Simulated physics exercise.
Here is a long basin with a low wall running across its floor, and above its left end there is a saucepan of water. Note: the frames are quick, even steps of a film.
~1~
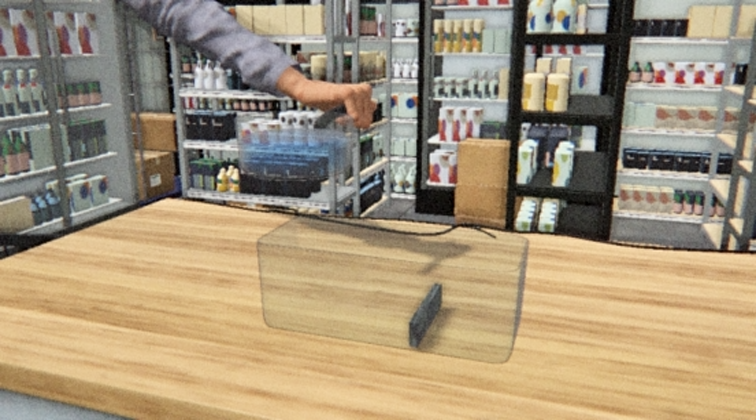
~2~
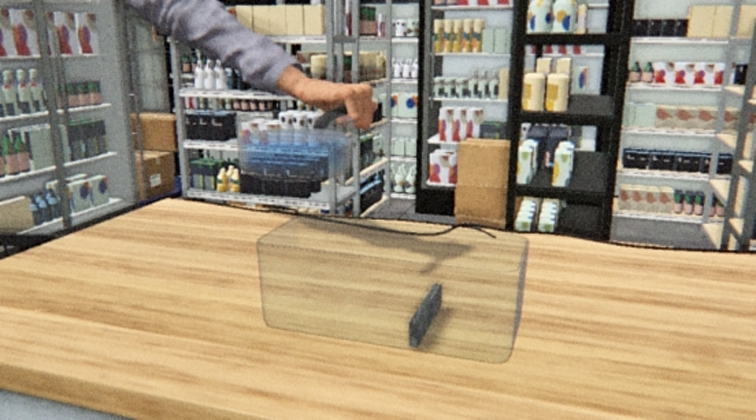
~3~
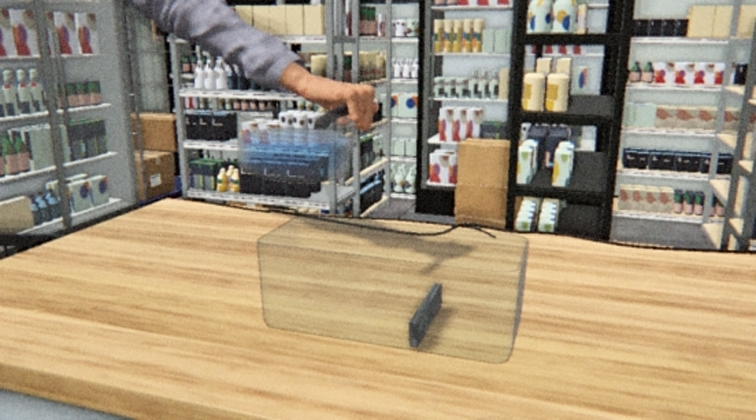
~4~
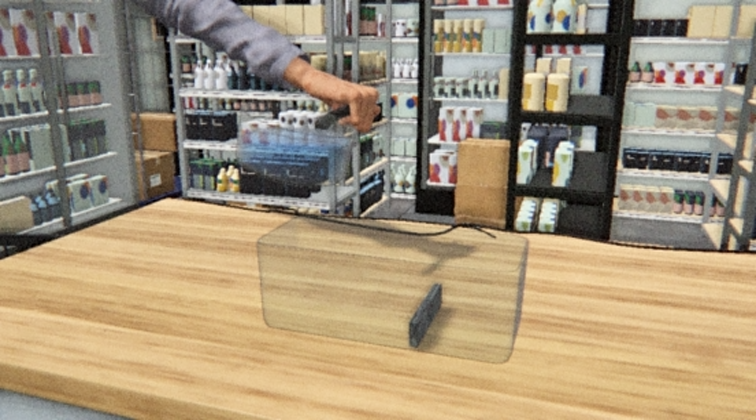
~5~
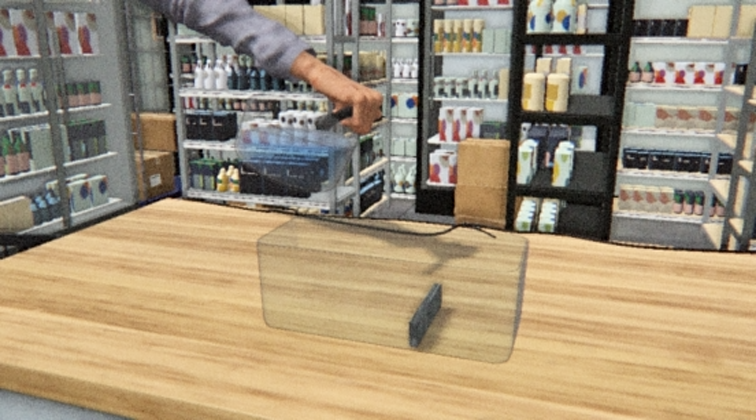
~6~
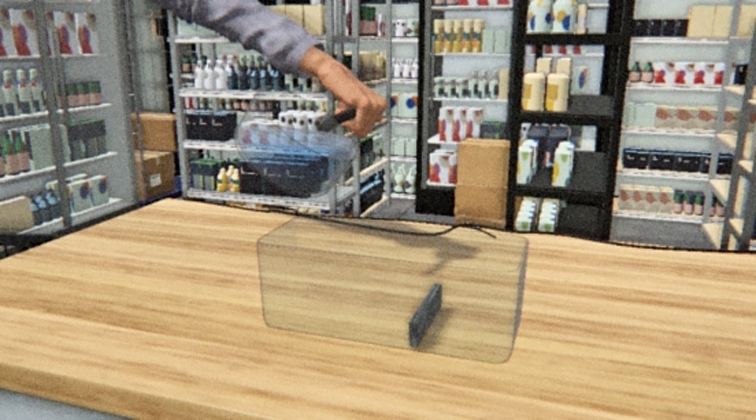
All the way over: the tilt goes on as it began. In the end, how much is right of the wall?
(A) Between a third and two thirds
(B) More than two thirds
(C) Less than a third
C, less than a third.
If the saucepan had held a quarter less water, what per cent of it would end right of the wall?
Best guess: Around 15 %.
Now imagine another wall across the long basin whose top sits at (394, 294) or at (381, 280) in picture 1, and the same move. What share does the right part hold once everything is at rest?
Case 1: 20 %; case 2: 35 %.
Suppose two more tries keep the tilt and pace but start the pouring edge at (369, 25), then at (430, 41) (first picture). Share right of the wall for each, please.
It works out to around 25 % and then around 55 %.
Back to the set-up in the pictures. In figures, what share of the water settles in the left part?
Close to 75 in a hundred.
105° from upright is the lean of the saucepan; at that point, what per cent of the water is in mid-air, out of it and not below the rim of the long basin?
Close to 25 in a hundred.
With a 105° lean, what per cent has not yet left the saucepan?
Close to 15 per cent.
A moment on, the saucepan is tipped right over and 15 per cent is still to pour, 58 is left of the wall and 0 right of it.
Next, the saucepan is tipped right over and 1 per cent is still to pour, 74 is left of the wall and 13 right of it.
Then the saucepan is tipped right over and 0 per cent is still to pour, 73 is left of the wall and 22 right of it.
Later the saucepan is tipped right over and 0 per cent is still to pour, 73 is left of the wall and 22 right of it.
At rest 73 per cent lies left of the wall, 22 right of it and 4 outside.
